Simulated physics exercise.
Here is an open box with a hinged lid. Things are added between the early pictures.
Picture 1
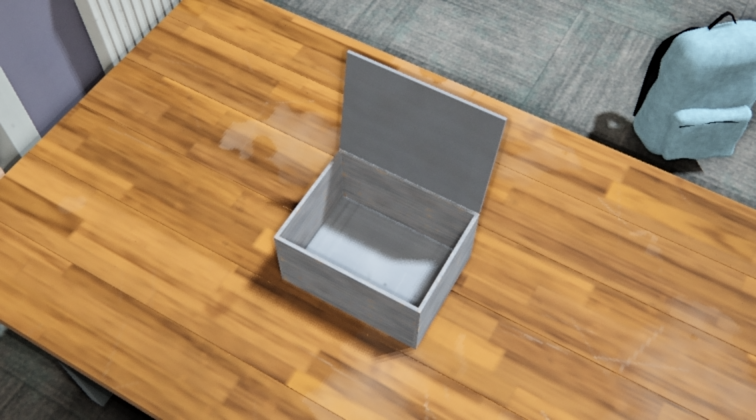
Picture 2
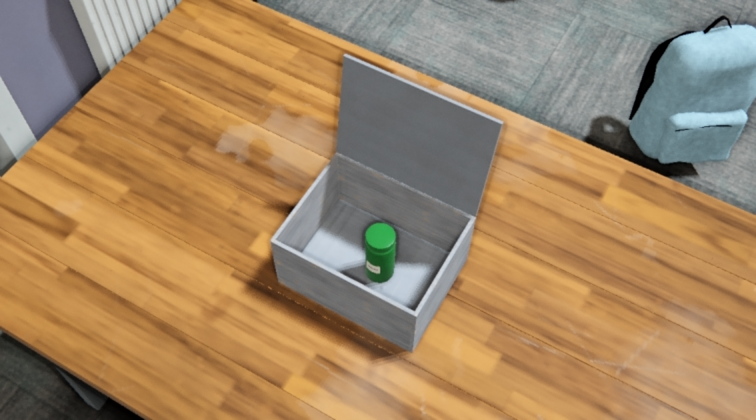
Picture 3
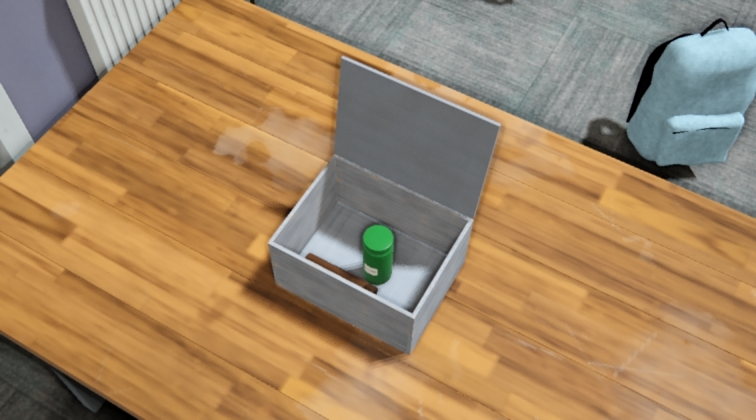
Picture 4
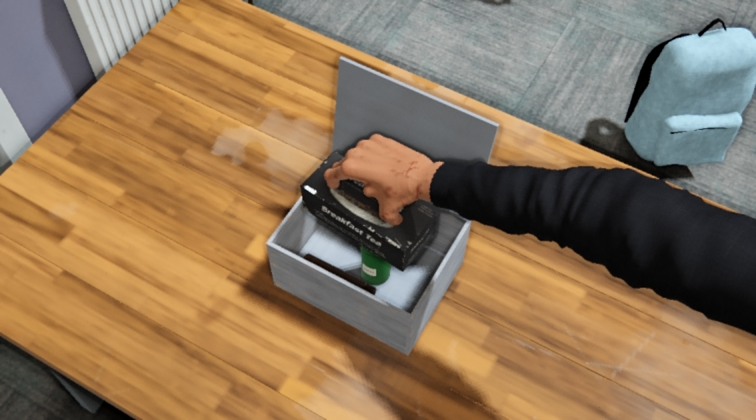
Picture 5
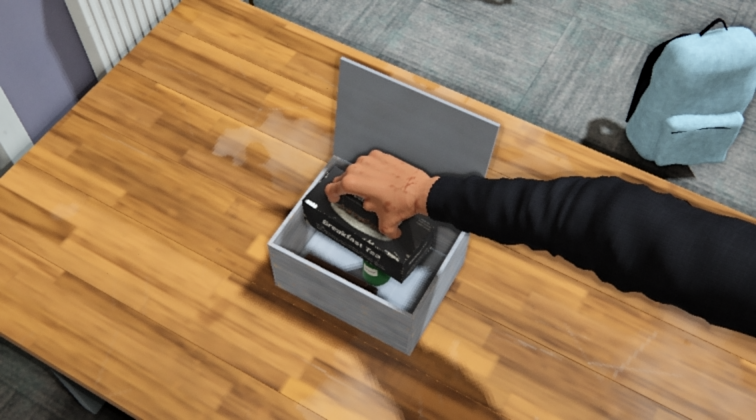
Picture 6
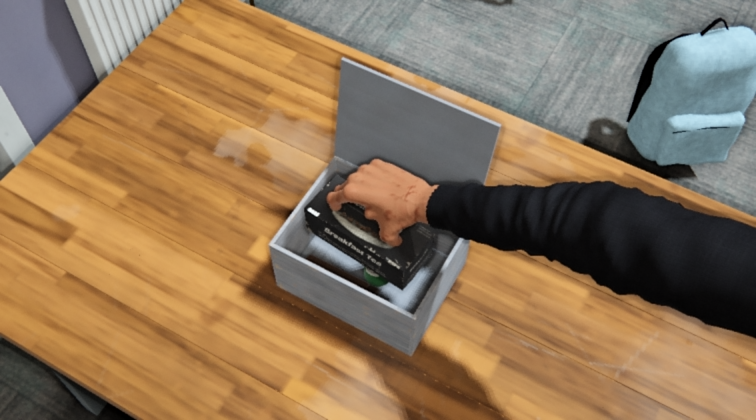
We see an open, empty gray box with a hinged lid on a wooden table, then a green shaker and a dark flat item inside. A hand from the right lowers a black Breakfast Tea carton into the box, still gripping it.
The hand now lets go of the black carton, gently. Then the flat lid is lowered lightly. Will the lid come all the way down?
Here the lid is held up.
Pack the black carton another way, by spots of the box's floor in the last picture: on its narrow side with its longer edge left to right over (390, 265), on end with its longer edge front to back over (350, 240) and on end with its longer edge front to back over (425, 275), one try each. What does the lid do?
First try: It sits on the rim; second try: It stays ajar; third try: It is held up.
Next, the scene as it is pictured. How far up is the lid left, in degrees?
About 25°.
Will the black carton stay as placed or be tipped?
The black carton ends up tilted.
Then, 1.20 s later than the last frame, lid starting down.
Then, 1.70 s later than the last frame, lid 48° above the rim.
Then, 2.20 s later than the last frame, lid 28° above the rim; black carton tilted by 10° near (356, 245); green shaker tilted by 10°.
Then, 3.50 s later than the last frame, lid 25° above the rim; black carton tilted by 33° near (355, 252); green shaker moved about its own width.
When it is over, lid 23° above the rim; lying over in the box, black carton; moved from the start, green shaker; brown shaker as before. End places, in pixels of the last picture, black carton near (364, 252).
